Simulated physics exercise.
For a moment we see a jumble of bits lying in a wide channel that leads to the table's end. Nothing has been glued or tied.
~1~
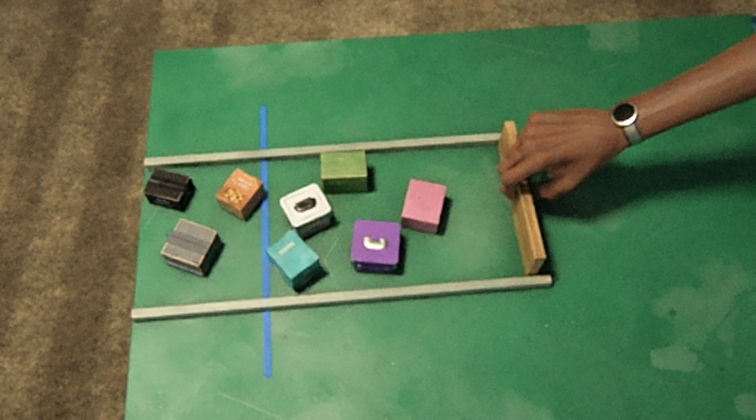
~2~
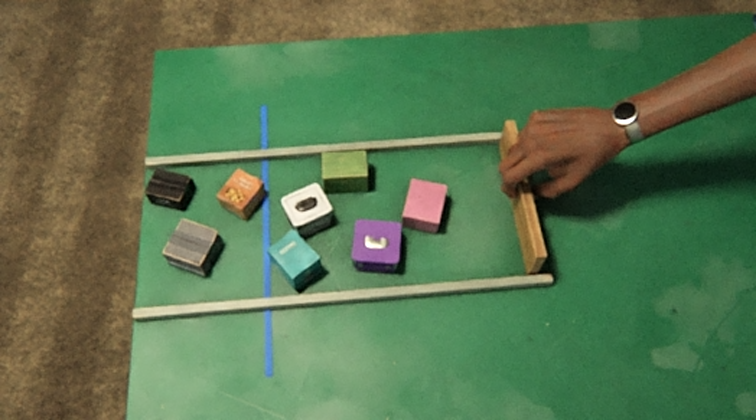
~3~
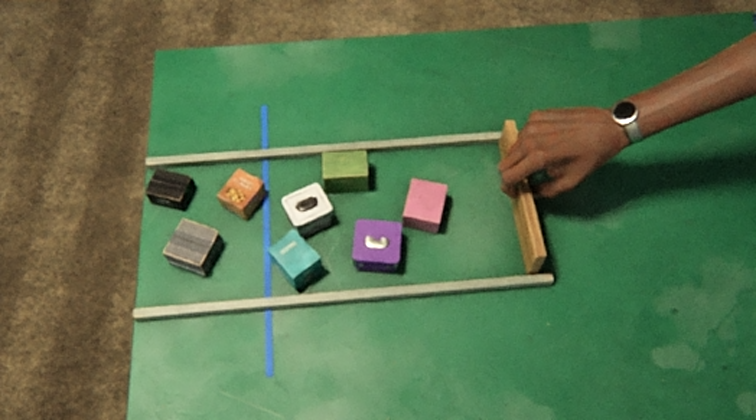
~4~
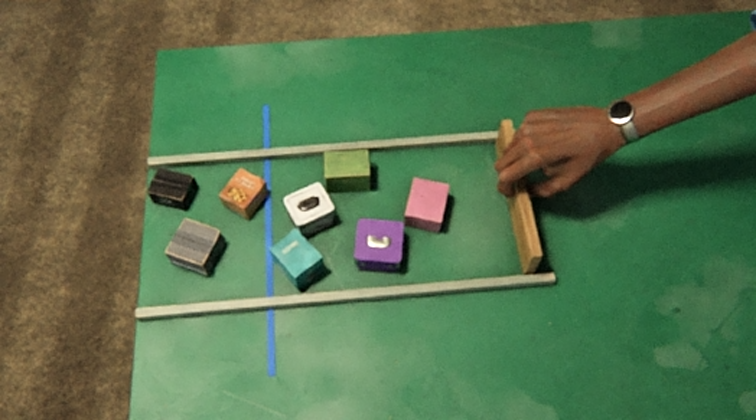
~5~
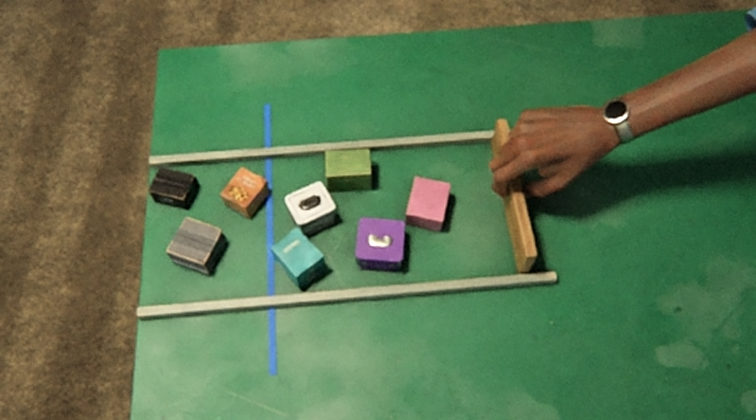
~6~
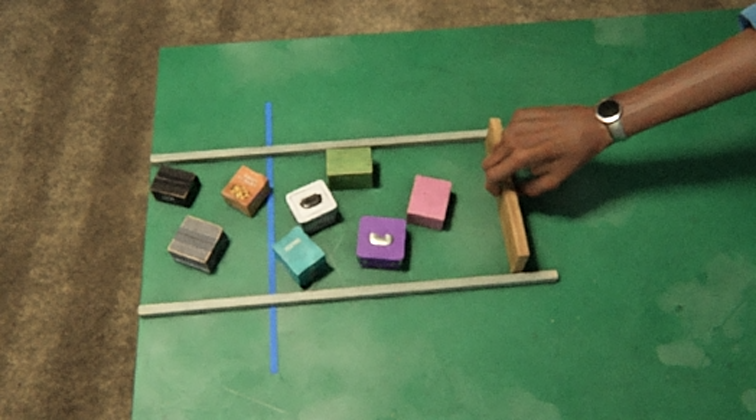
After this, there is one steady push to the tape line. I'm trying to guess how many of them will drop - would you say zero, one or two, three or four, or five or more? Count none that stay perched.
I'd say zero.
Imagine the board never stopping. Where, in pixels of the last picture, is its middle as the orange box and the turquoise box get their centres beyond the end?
Around (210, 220), then around (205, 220).
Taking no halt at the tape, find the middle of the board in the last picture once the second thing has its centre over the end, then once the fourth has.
(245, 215), later (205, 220).
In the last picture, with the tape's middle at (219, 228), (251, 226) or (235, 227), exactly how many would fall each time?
In order: 2, 0 and 2.
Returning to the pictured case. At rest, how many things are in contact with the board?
It touches 3.
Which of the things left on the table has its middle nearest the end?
The black box.
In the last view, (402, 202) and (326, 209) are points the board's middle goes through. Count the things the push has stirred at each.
The first count is 2, and then it's 6.
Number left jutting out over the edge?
That comes to 1 of them.
Early on, none off yet; black box at rest near (175, 187); grey box at rest near (199, 244); orange box at rest near (247, 191).
Finally, the number that fall off is zero.
